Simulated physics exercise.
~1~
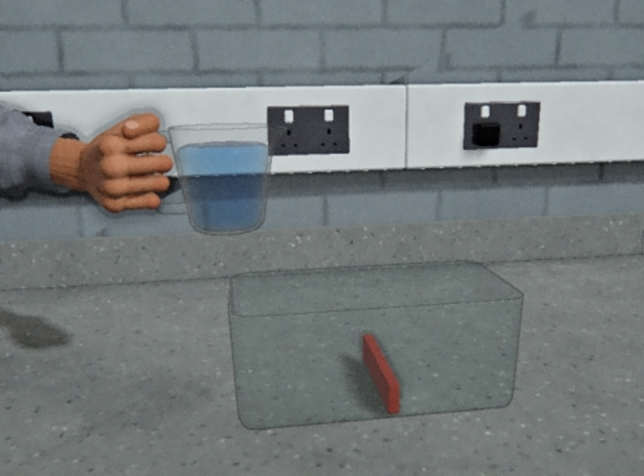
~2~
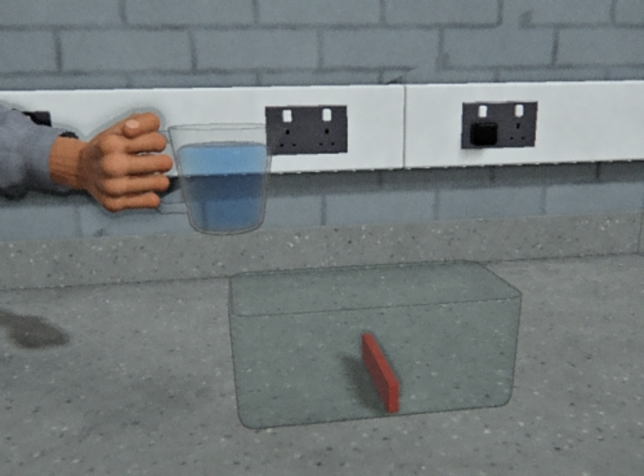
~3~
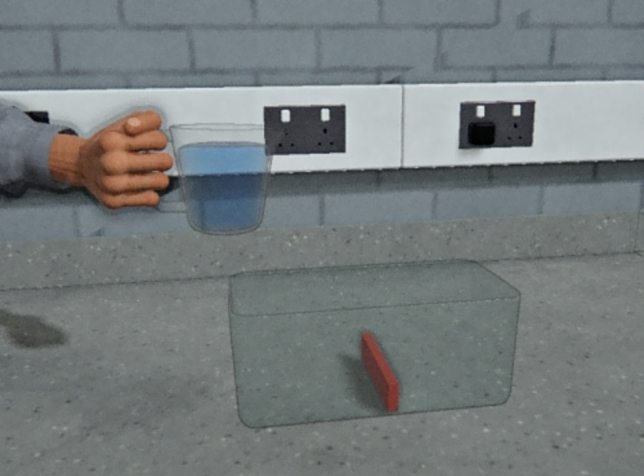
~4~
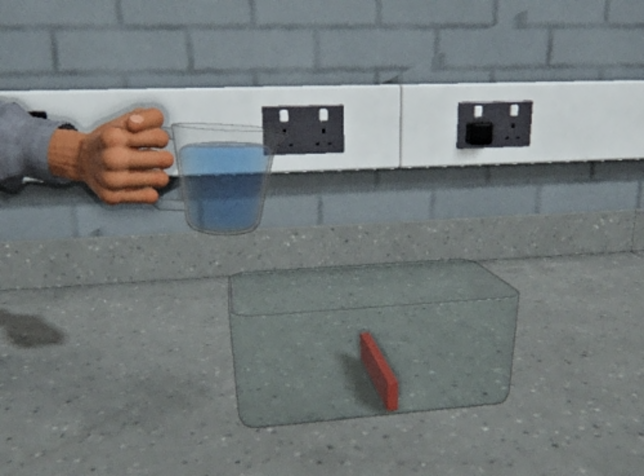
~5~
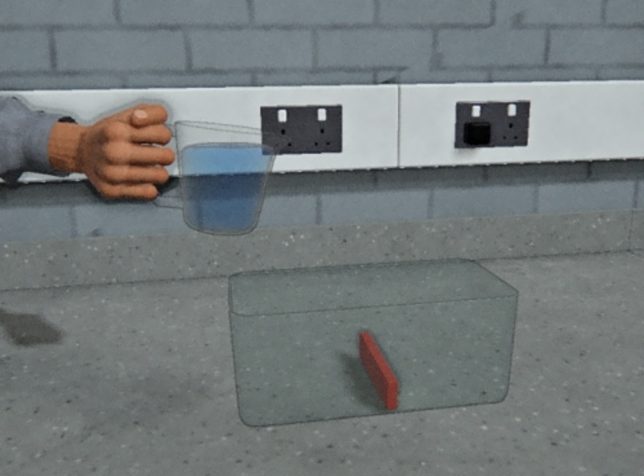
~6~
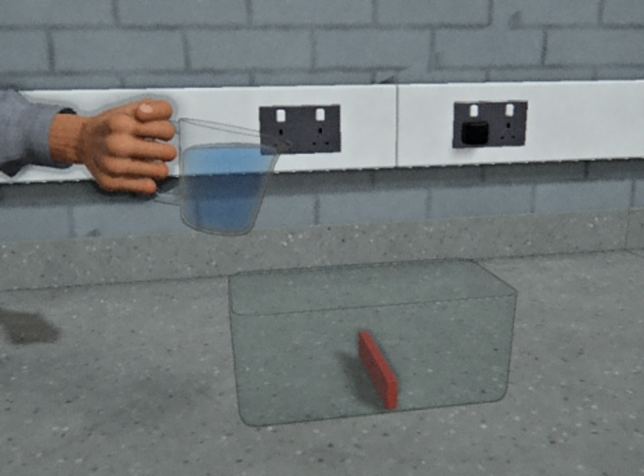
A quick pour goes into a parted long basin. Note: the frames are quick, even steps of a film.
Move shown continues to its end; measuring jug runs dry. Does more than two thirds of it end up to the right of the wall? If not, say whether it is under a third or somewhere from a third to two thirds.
The share right of the wall is the low band, below one third.
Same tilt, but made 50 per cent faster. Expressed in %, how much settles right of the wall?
Near 5 %.
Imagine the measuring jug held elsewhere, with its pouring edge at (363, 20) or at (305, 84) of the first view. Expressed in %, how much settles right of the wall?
In turn 85 % and 55 %.
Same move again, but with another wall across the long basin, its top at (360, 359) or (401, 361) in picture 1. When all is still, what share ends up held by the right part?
The first placement gives around 40 percent, the second 10 percent.
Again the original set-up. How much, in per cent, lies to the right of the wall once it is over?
Some 5 per cent.
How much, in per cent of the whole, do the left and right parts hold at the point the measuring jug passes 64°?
5 per cent left, 0 per cent right.
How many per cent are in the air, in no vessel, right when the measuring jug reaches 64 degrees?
Airborne fraction: Approx. 20 %.
A moment on, the measuring jug is tipped part way and 77 per cent is still to pour, 5 is left of the wall and 0 right of it.
Next, the measuring jug is tipped on its side and 25 per cent is still to pour, 55 is left of the wall and 2 right of it.
Then the measuring jug is tipped on its side and 2 per cent is still to pour, 89 is left of the wall and 4 right of it.
Later the measuring jug is tipped on its side and 0 per cent is still to pour, 93 is left of the wall and 6 right of it.
In the end 93 per cent lies left of the wall, 6 right of it and 2 outside.
